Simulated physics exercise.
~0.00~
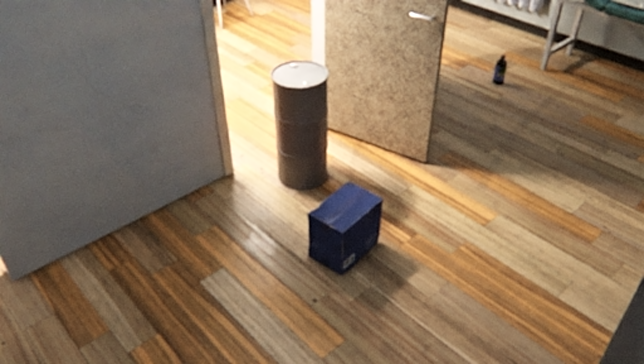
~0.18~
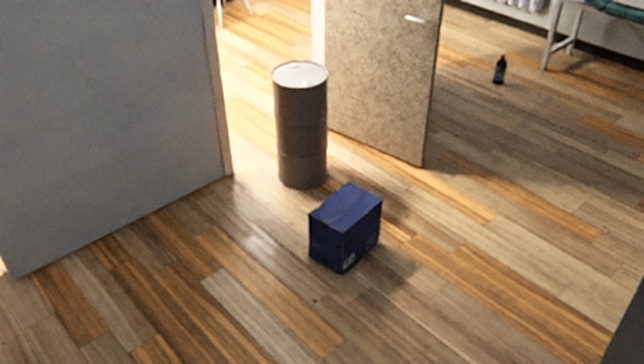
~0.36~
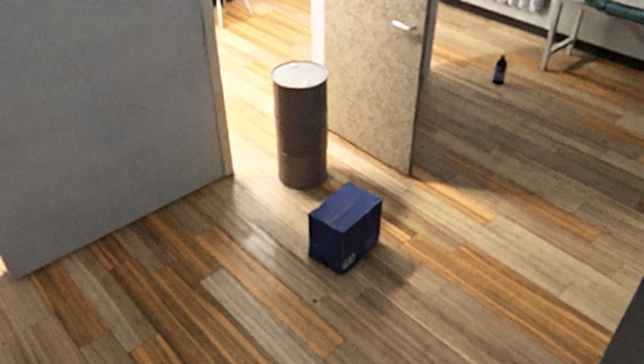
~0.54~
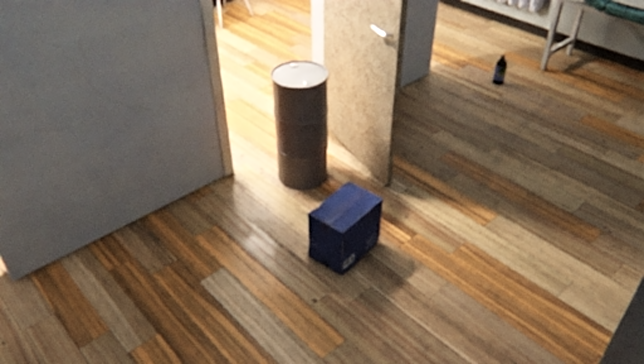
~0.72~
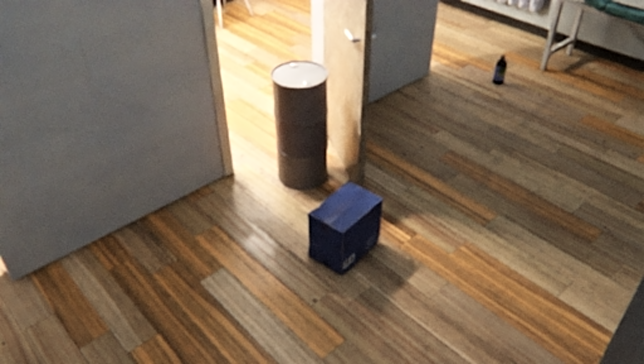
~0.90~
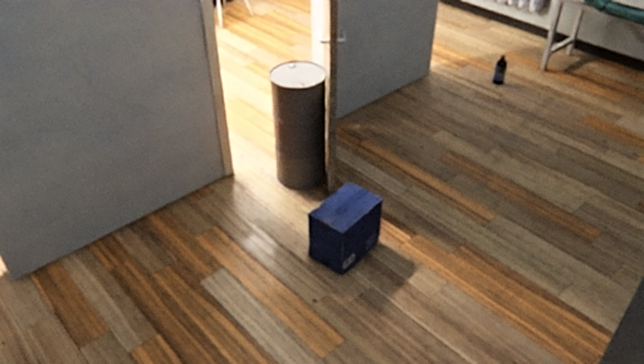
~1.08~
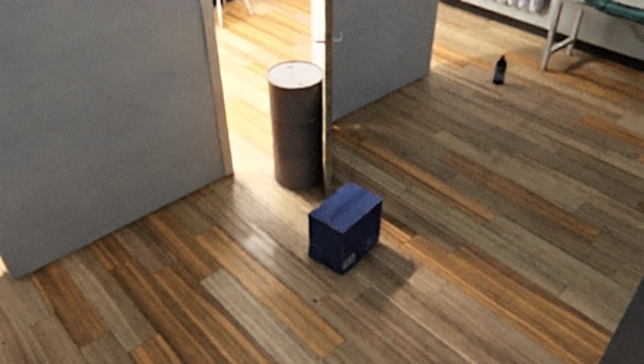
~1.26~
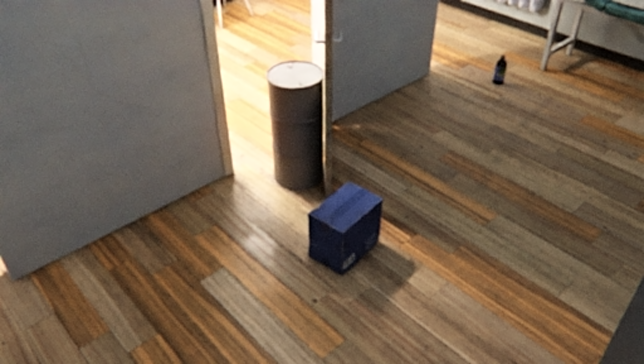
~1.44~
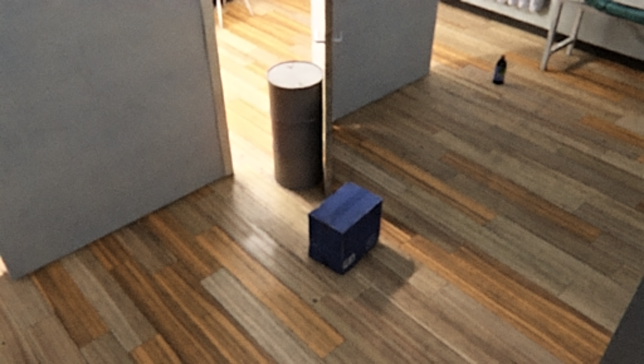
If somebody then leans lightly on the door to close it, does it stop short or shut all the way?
The door stops short. The tall barrel is standing in its way at the doorway, so a light push does not get it shut.
